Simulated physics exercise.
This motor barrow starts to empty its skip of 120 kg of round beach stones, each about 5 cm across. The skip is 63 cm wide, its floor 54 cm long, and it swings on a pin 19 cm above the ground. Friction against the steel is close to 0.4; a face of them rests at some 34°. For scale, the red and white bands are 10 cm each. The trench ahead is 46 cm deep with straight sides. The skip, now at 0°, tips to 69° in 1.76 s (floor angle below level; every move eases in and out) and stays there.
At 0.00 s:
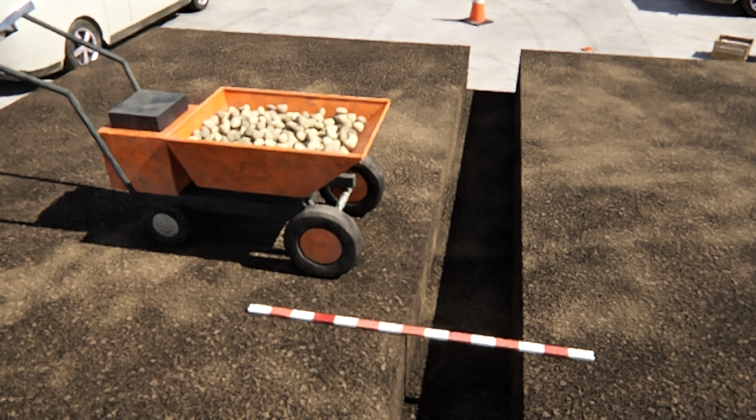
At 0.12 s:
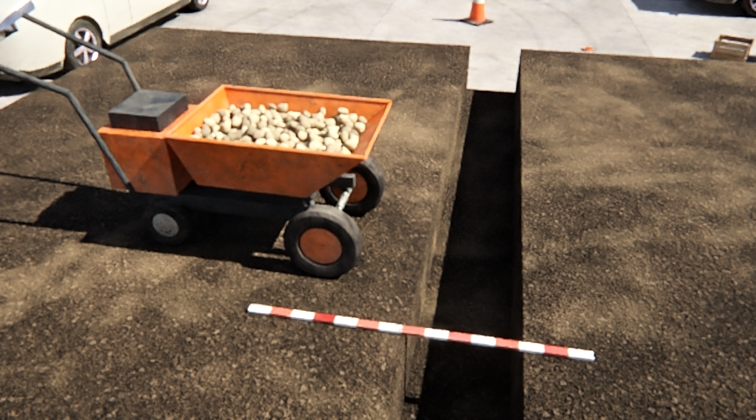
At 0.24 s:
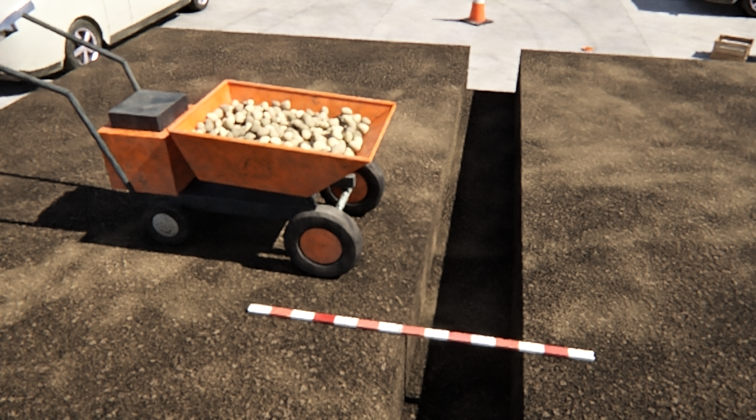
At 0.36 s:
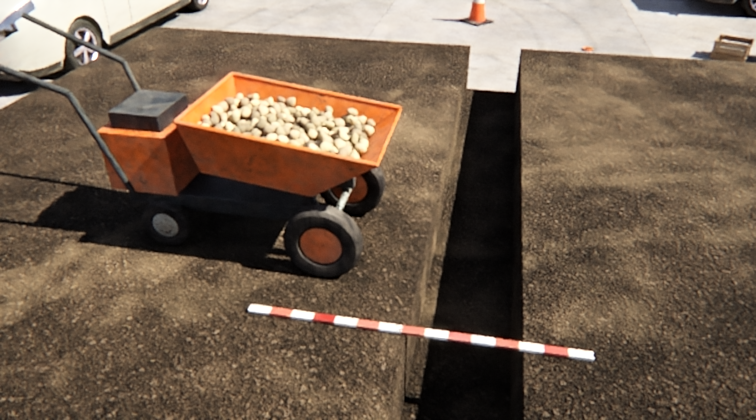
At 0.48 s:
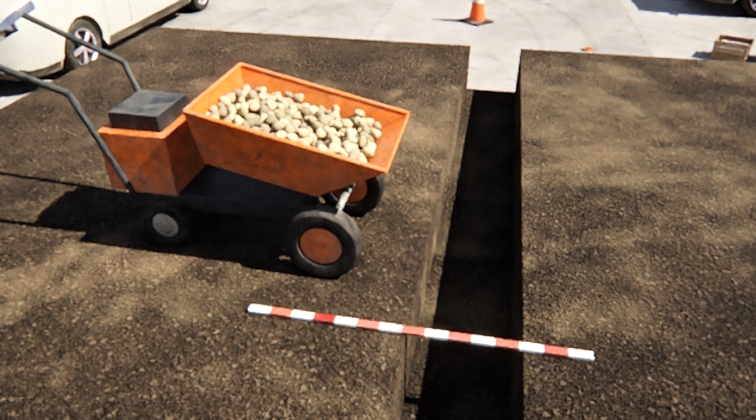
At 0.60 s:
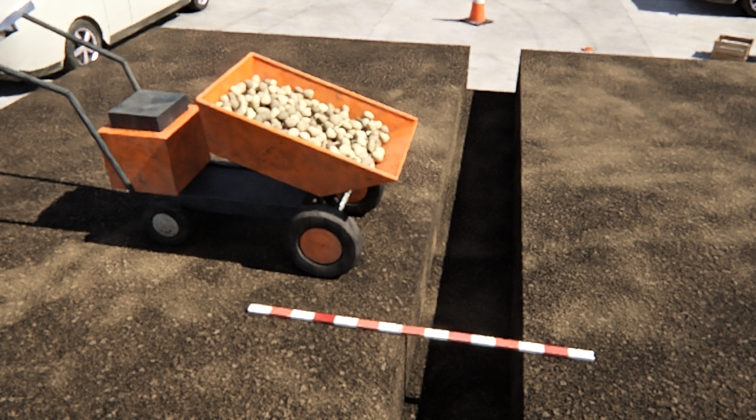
Orange skip of a motor barrow tilting gradually toward a trench on the right, carrying its load of pale rounded stones.
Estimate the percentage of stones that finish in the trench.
Roughly 100 per cent ends in the trench.
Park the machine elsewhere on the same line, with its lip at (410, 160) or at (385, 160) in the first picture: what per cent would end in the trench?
About 55 and 90 per cent.
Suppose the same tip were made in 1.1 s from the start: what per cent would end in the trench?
It would be near 100 per cent.
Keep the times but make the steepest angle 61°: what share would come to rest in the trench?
It would be near 100 per cent.
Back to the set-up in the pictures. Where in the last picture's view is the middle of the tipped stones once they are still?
Around (480, 316).
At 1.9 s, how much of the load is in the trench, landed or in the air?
Some 80 per cent.
After 1.3 s the floor is at 58°; 98 % in the skip, 2 % in the trench; the foremost stones are at (455, 221).
After 1.9 s the floor is at 69°; 20 % in the skip, 80 % in the trench; the foremost stones are at (510, 306).
After 2.2 s the floor is at 69°; 2 % in the skip, 98 % in the trench; the foremost stones are at (510, 323).
After 4.2 s the floor is at 69°; 0 % in the skip, 100 % in the trench; the foremost stones are at (509, 314).
